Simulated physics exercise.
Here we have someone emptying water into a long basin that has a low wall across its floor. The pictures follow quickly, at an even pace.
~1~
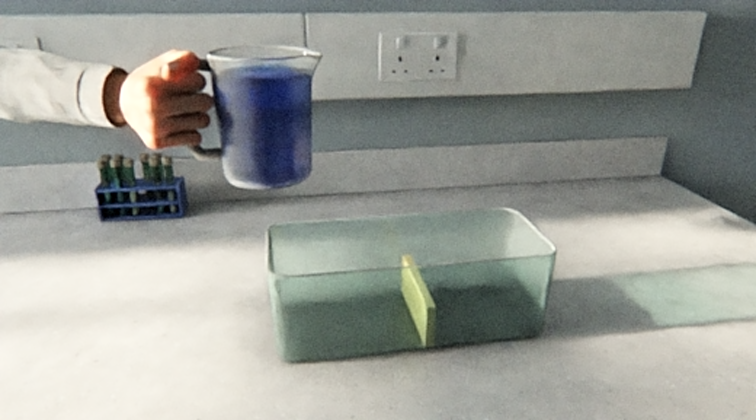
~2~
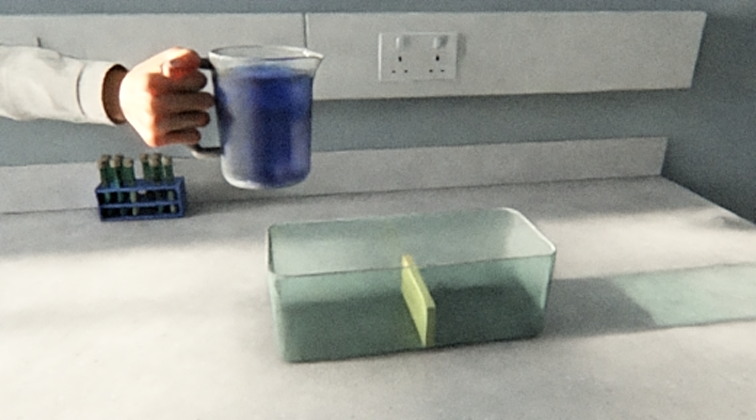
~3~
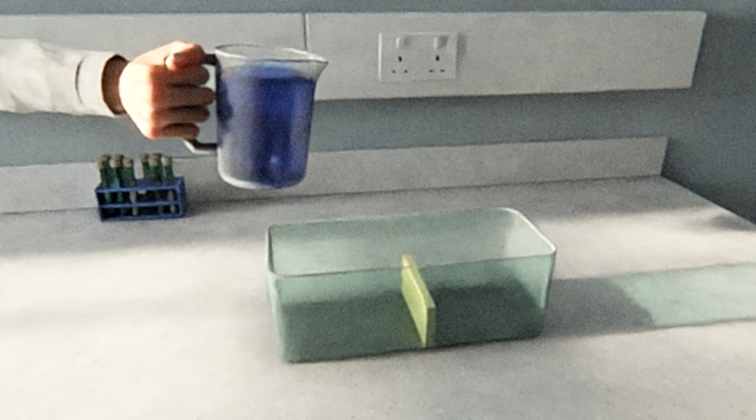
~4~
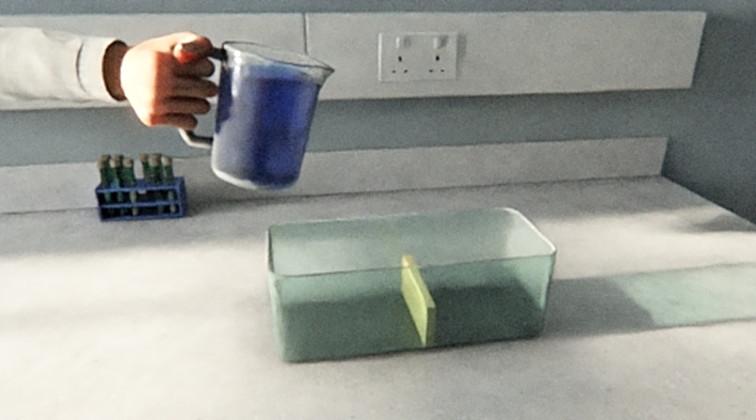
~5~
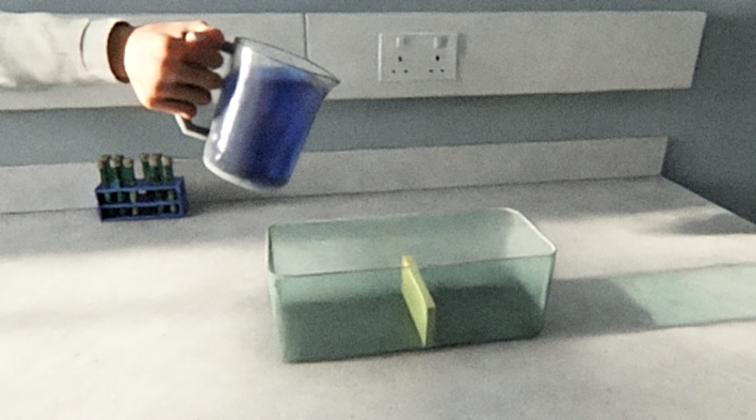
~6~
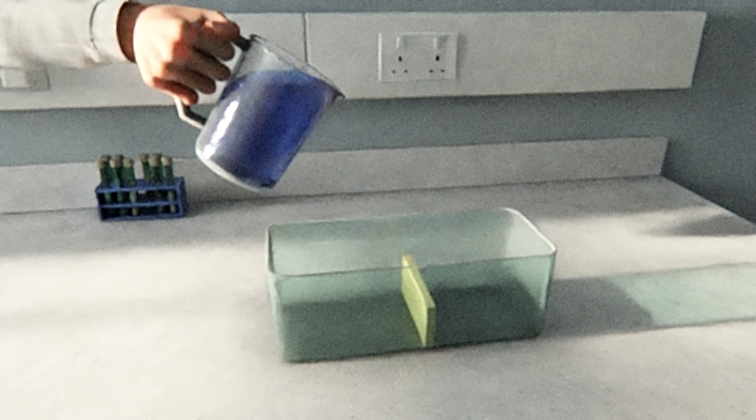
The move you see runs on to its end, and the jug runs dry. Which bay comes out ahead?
Most lies in the left part.
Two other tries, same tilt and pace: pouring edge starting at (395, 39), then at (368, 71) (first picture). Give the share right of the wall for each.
First some 95, then 90 per cent.
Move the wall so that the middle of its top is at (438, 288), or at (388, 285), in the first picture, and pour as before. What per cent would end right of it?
First some 5, then 90 per cent.
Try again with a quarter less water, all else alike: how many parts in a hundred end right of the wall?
It comes to 5 per cent or so.
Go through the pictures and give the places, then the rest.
In the first picture, tilt 0°; pouring edge (322, 54); surface from (215, 73) to (310, 71); the long basin's rim runs from (268, 250) to (536, 230); the wall's top is at (418, 280).
In the second picture, tilt 2°; pouring edge (324, 55); surface from (215, 72) to (311, 72).
In the third picture, tilt 6°; pouring edge (328, 60); surface from (219, 70) to (314, 73).
In the fourth picture, tilt 13°; pouring edge (335, 69); surface from (223, 70) to (318, 77).
In the fifth picture, tilt 22°; pouring edge (341, 80); surface from (224, 88) to (328, 81).
In the sixth picture, tilt 33°; pouring edge (346, 95); surface from (217, 103) to (337, 85).
A moment on, the tilt is 92° and 64 per cent is still to pour, 8 is left of the wall and 1 right of it.
Next, the tilt is 97° and 27 per cent is still to pour, 46 is left of the wall and 5 right of it.
Then the tilt is 97° and 9 per cent is still to pour, 65 is left of the wall and 12 right of it.
Later the tilt is 97° and 3 per cent is still to pour, 77 is left of the wall and 13 right of it.
In the end 82 per cent lies left of the wall, 13 right of it and 5 outside.
